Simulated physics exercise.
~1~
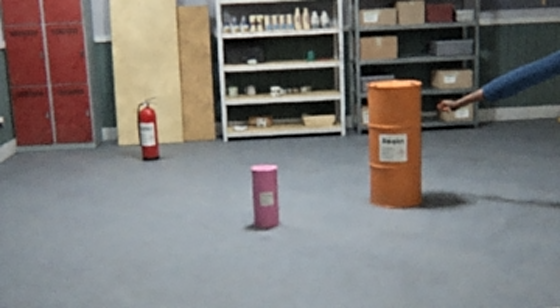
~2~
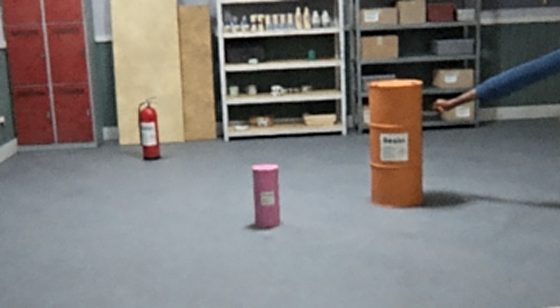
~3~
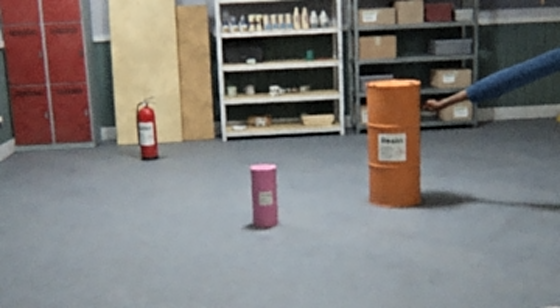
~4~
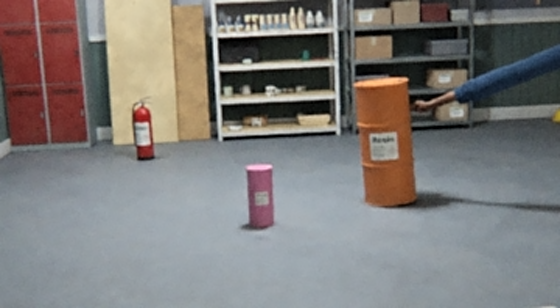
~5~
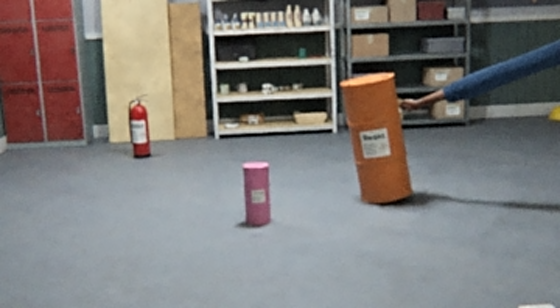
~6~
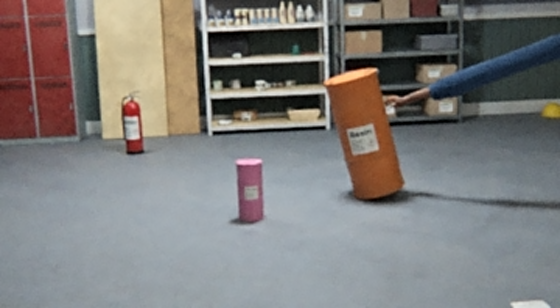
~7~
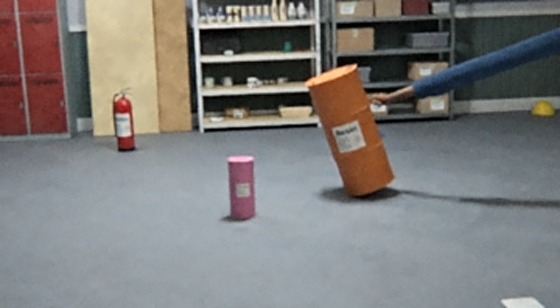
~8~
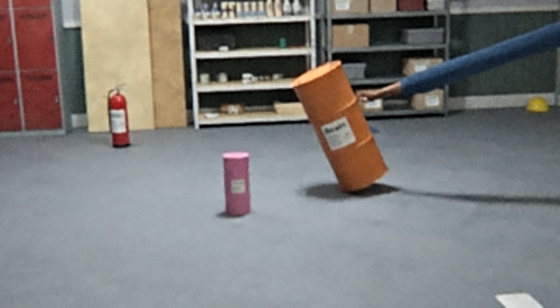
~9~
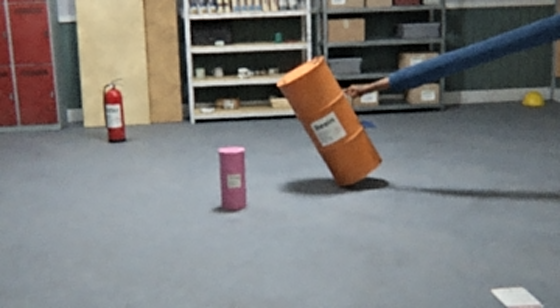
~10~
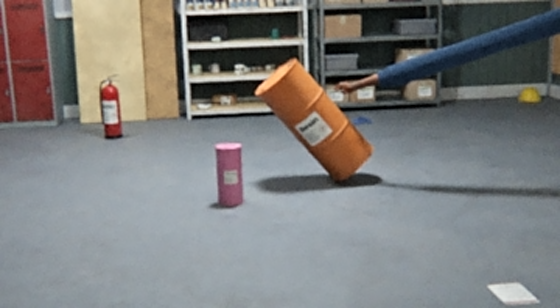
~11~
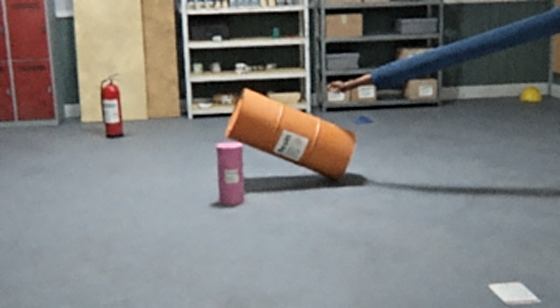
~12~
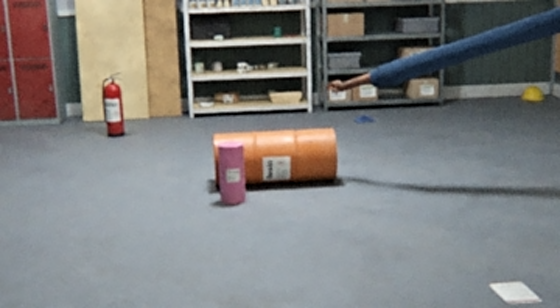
At first, a tall orange drum stands upright on a grey floor, with a smaller pink canister to its left and a red fire extinguisher near the shelves and lockers behind. An outstretched arm in a blue sleeve reaches in from the right and pushes the upper part of the drum. The drum tilts to the left, leaning further and further as the hand follows it. Then the hand stops, and the drum drops away from it toward the floor. It ends lying on its side behind the pink canister, which remains standing.
